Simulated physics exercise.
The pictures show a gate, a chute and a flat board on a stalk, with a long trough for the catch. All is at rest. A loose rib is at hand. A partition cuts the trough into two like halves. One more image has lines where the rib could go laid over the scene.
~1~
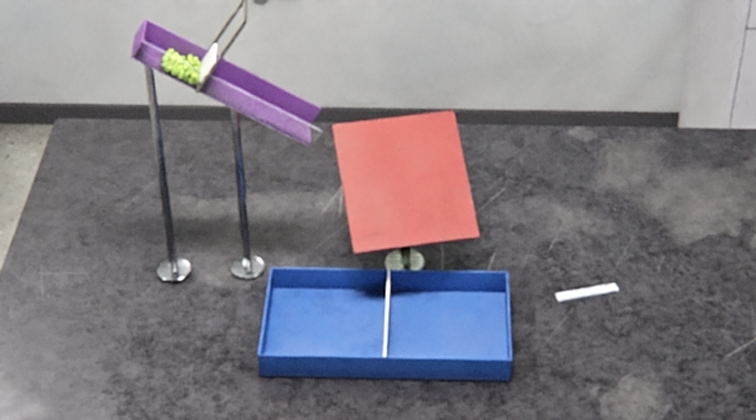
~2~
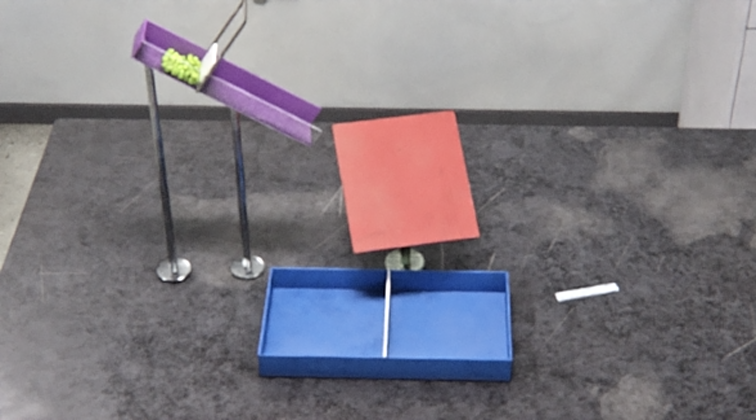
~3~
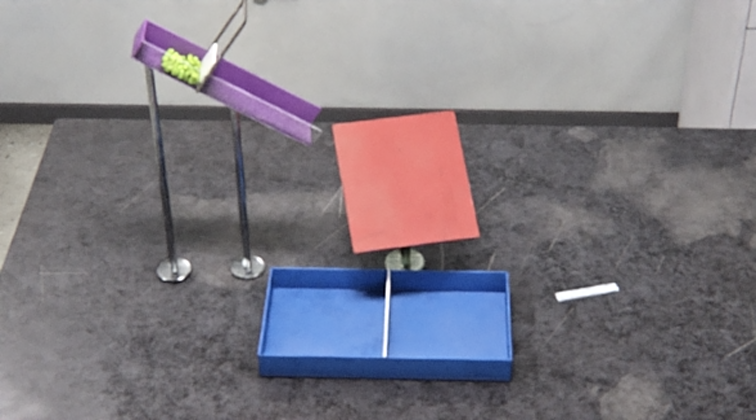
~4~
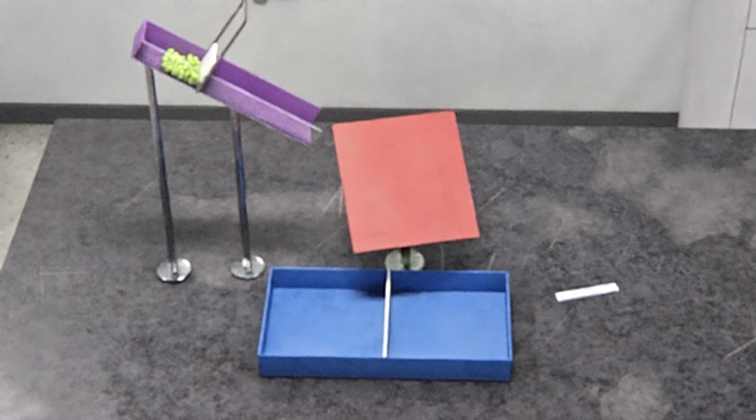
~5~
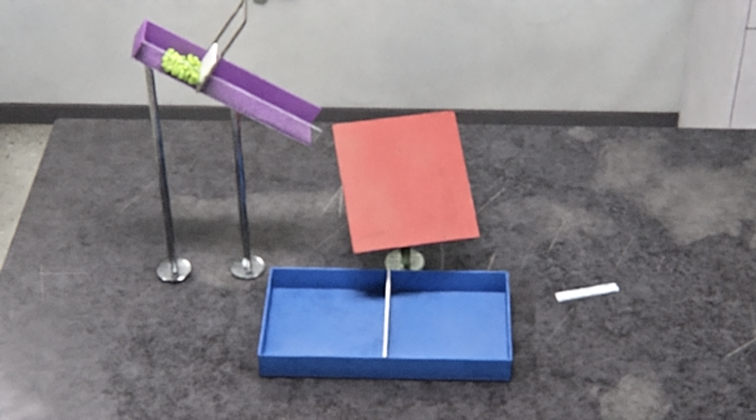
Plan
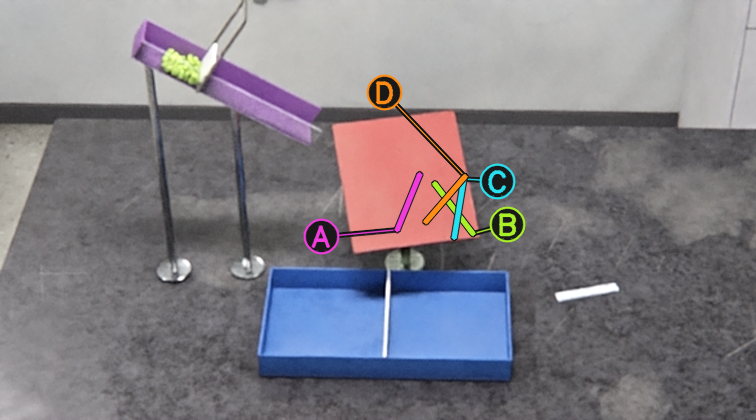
At the start, a small green heap sits behind a closed gate near the upper end of a sloping purple chute, with a tilted red board and a divided blue trough to its right. A white strip lies on the dark table, and nothing visibly moves through to the end.
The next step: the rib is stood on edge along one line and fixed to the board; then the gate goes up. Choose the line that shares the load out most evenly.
A is best.
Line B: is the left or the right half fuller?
The right half.
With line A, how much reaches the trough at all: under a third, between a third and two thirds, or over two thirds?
Over two thirds.
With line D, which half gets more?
Right.
On the marked copy, line A from (419, 174) to (397, 229); line B from (434, 183) to (473, 233); line C from (463, 178) to (454, 237); line D from (464, 176) to (425, 221).
Choosing A, of what is caught, close to two thirds in the left half, close to a third in the right.
Choosing B, of what is caught, a small share in the left half, all but a few in the right.
Choosing C, of what is caught, only a few in the left half, all but a few in the right.
Choosing D, of what is caught, only a few in the left half, all but a few in the right.
